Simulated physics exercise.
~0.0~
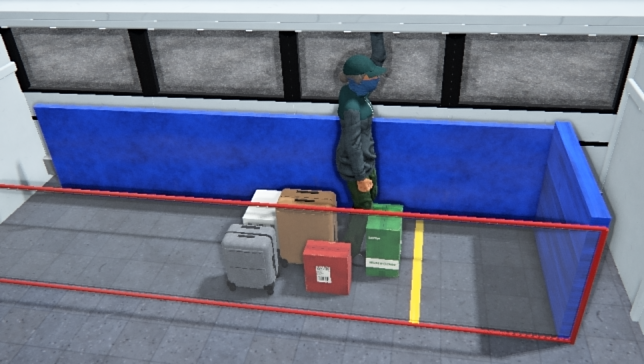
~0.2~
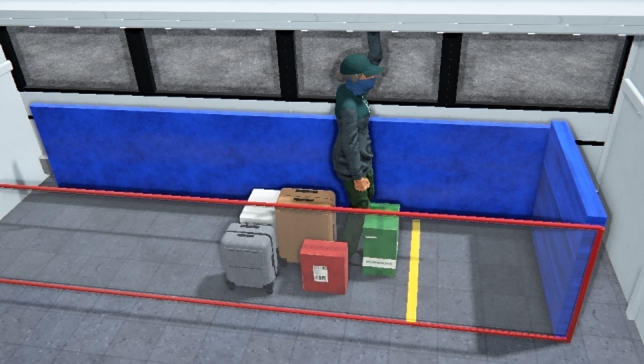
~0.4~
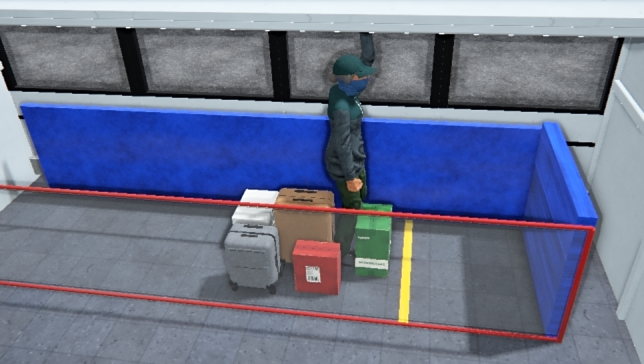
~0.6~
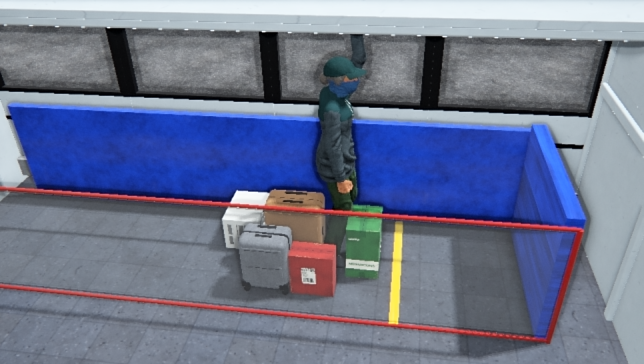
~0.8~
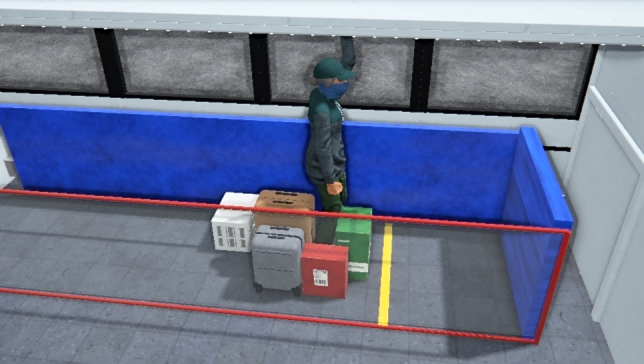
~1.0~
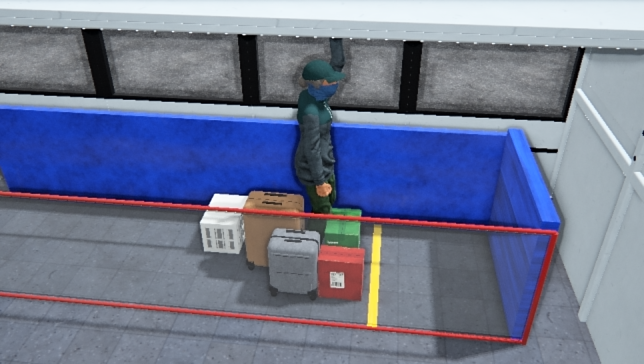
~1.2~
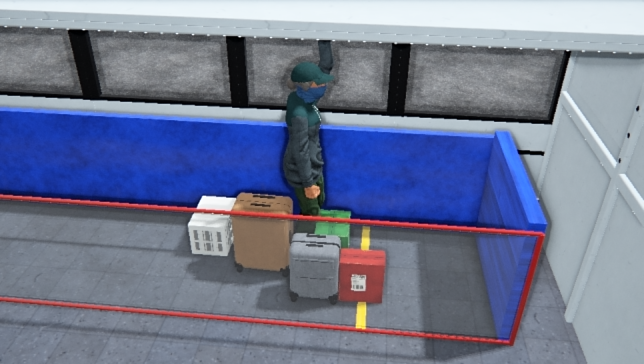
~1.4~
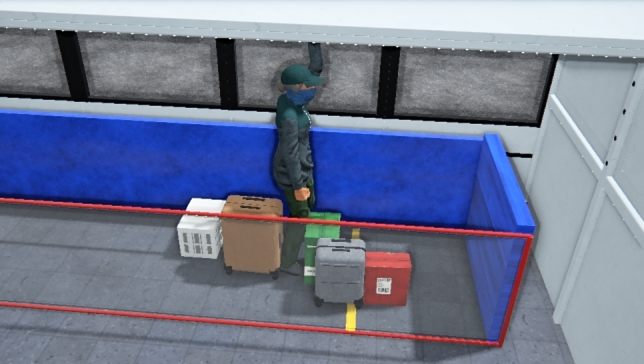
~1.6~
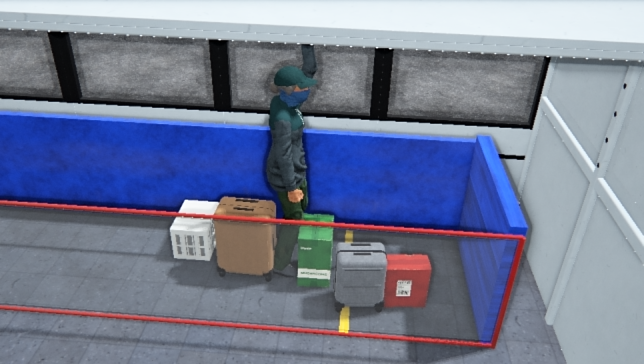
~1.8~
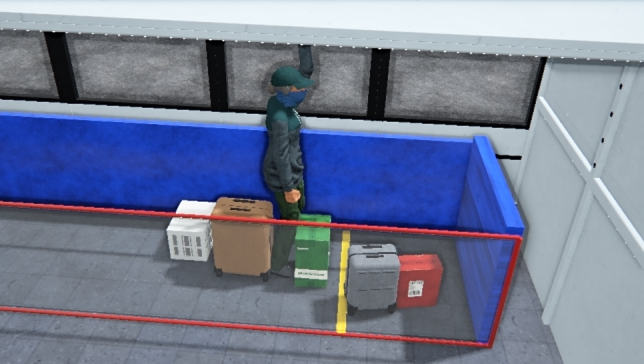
In a grey-floored bay outlined in red, with blue panels and windows behind, a masked figure in a cap stands with one arm raised among loose luggage. A grey wheeled case, a red carton, a large brown case, a white crate and a green pack sit upright left of a yellow line. The view pans slightly right as the grey case and red carton begin sliding right together. They pass in front of the green pack and cross the line, still upright. They finish beyond it, while the brown case, white crate and green pack remain short of it.
